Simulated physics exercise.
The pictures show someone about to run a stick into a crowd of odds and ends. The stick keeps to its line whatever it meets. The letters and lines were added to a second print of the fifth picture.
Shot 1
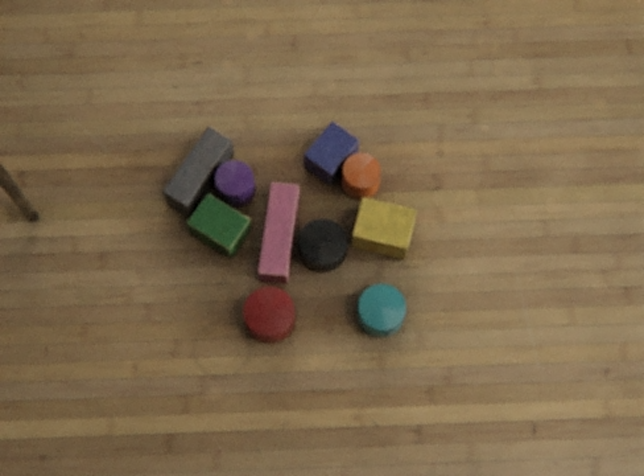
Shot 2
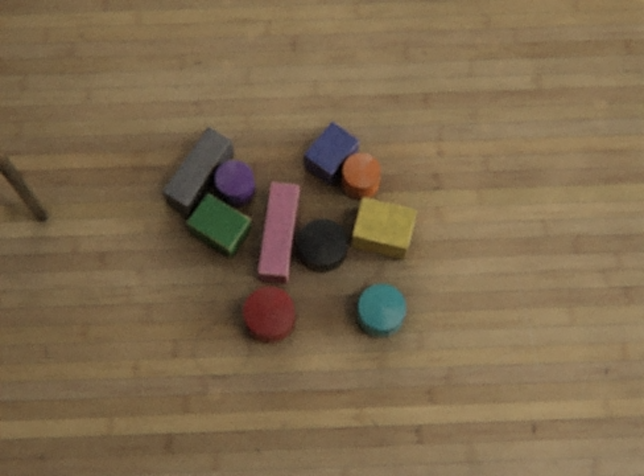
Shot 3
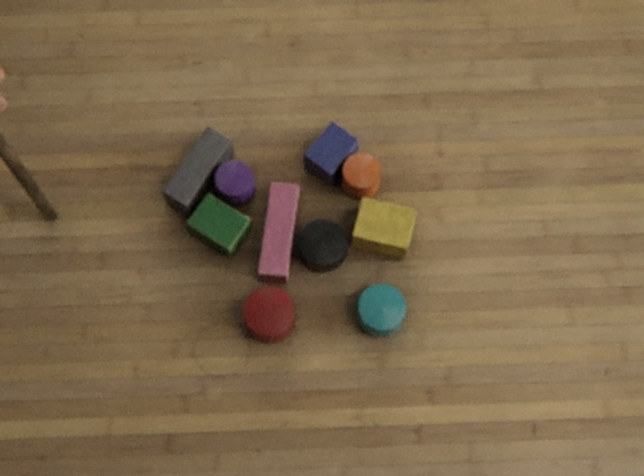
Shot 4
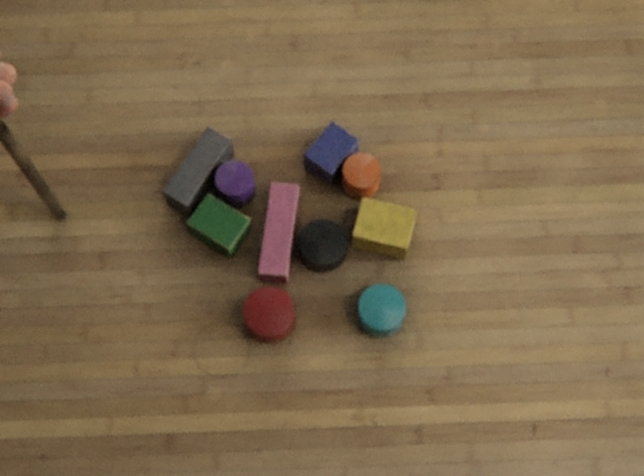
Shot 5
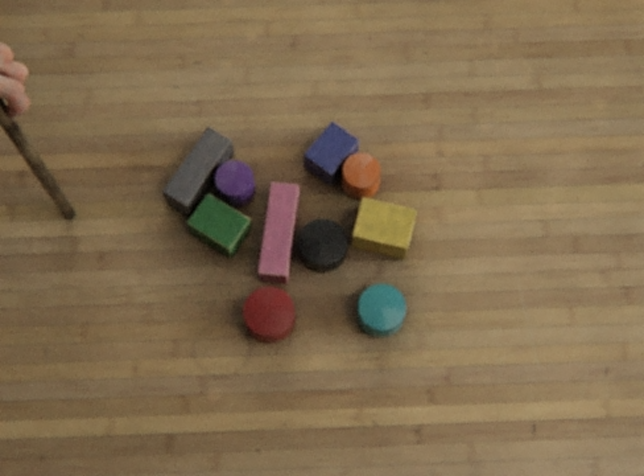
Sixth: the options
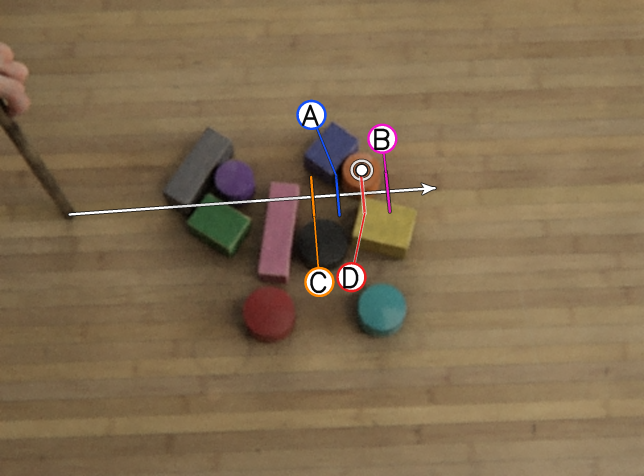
At first, only the tip of a dark stick shows at the left edge, beside a still cluster of coloured blocks, tins and a pink bar on a wooden surface. The stick slides a short way rightward, and fingers gripping it come into view, while the objects stay put.
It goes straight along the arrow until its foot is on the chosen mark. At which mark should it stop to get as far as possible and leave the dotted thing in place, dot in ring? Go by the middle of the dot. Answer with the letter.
A.
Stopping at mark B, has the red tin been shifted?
No.
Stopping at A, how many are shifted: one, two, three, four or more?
It has moved four or more.
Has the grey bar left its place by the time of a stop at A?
By then, yes.
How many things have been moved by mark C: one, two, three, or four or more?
In all, four or more.
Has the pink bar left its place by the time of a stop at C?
Yes.
On the marked copy, A at (338, 195); B at (388, 191); C at (313, 197); D at (363, 194); the arrow from (70, 214) to (434, 188); the white dot at (362, 170).
With A. Early on, foot of the stick (167, 208).
Further on, foot of the stick (263, 201); grey bar (221, 151); purple tin (261, 171).
At the end, foot of the stick (338, 196); grey bar (221, 151); purple tin (261, 171); the dot is still in its ring.
As for the rest, B shifts the dotted thing to (385, 163); C keeps the dot in but is short; D shifts the dotted thing to (378, 168).
